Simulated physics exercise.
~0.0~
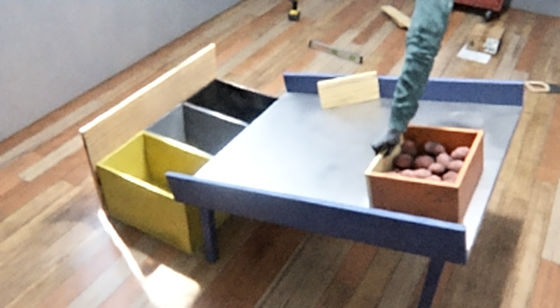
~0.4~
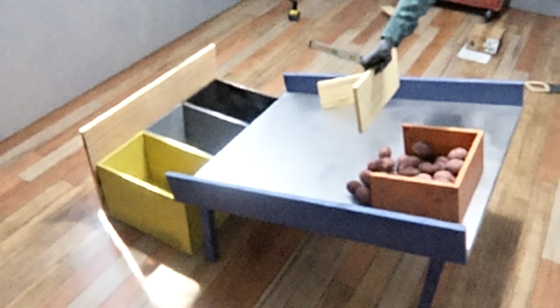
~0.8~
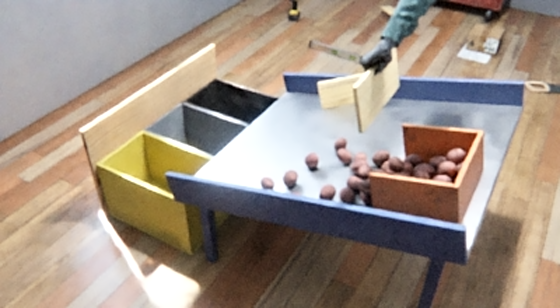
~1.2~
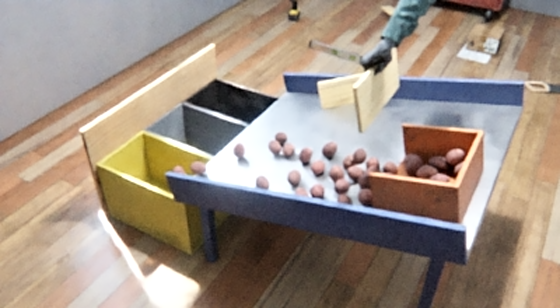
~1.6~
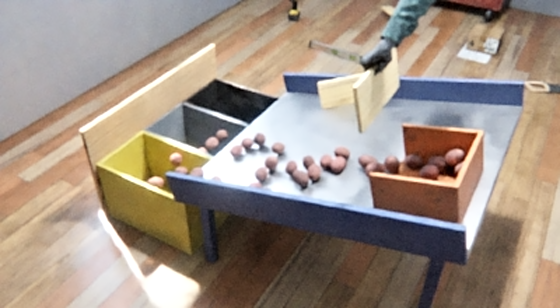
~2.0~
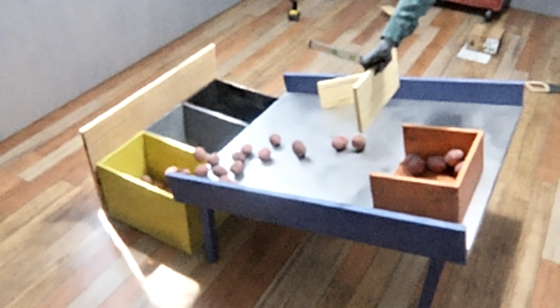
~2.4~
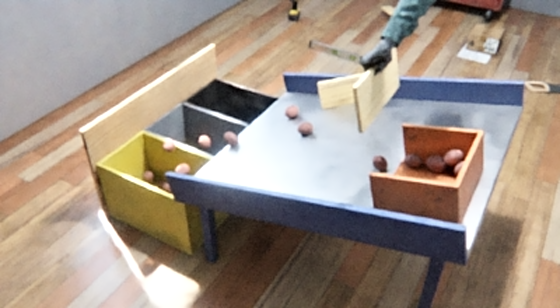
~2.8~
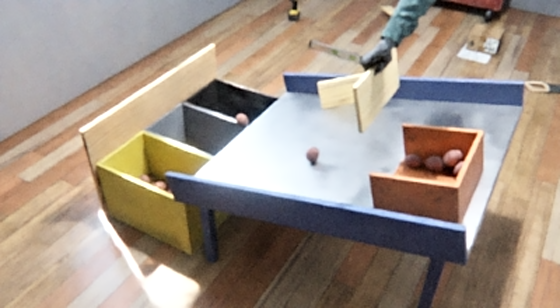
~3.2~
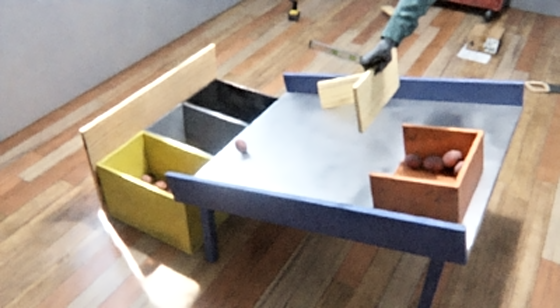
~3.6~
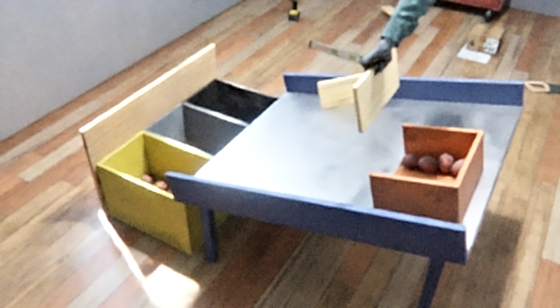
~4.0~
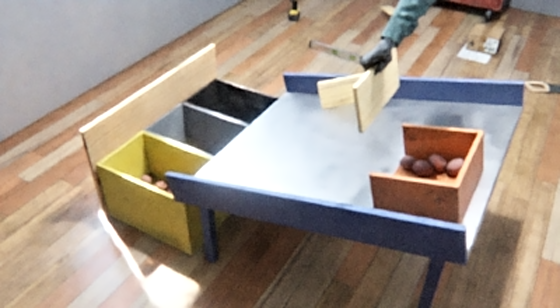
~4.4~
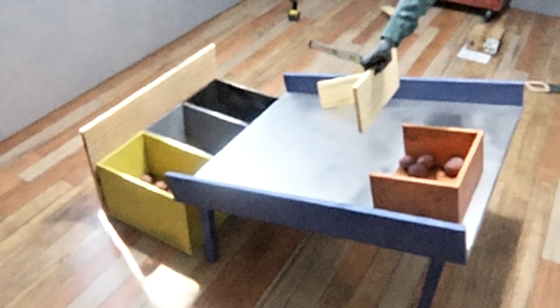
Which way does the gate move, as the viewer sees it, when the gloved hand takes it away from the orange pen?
The gate moves up in the view, away from the side of the orange pen, and is then held near the angled board.
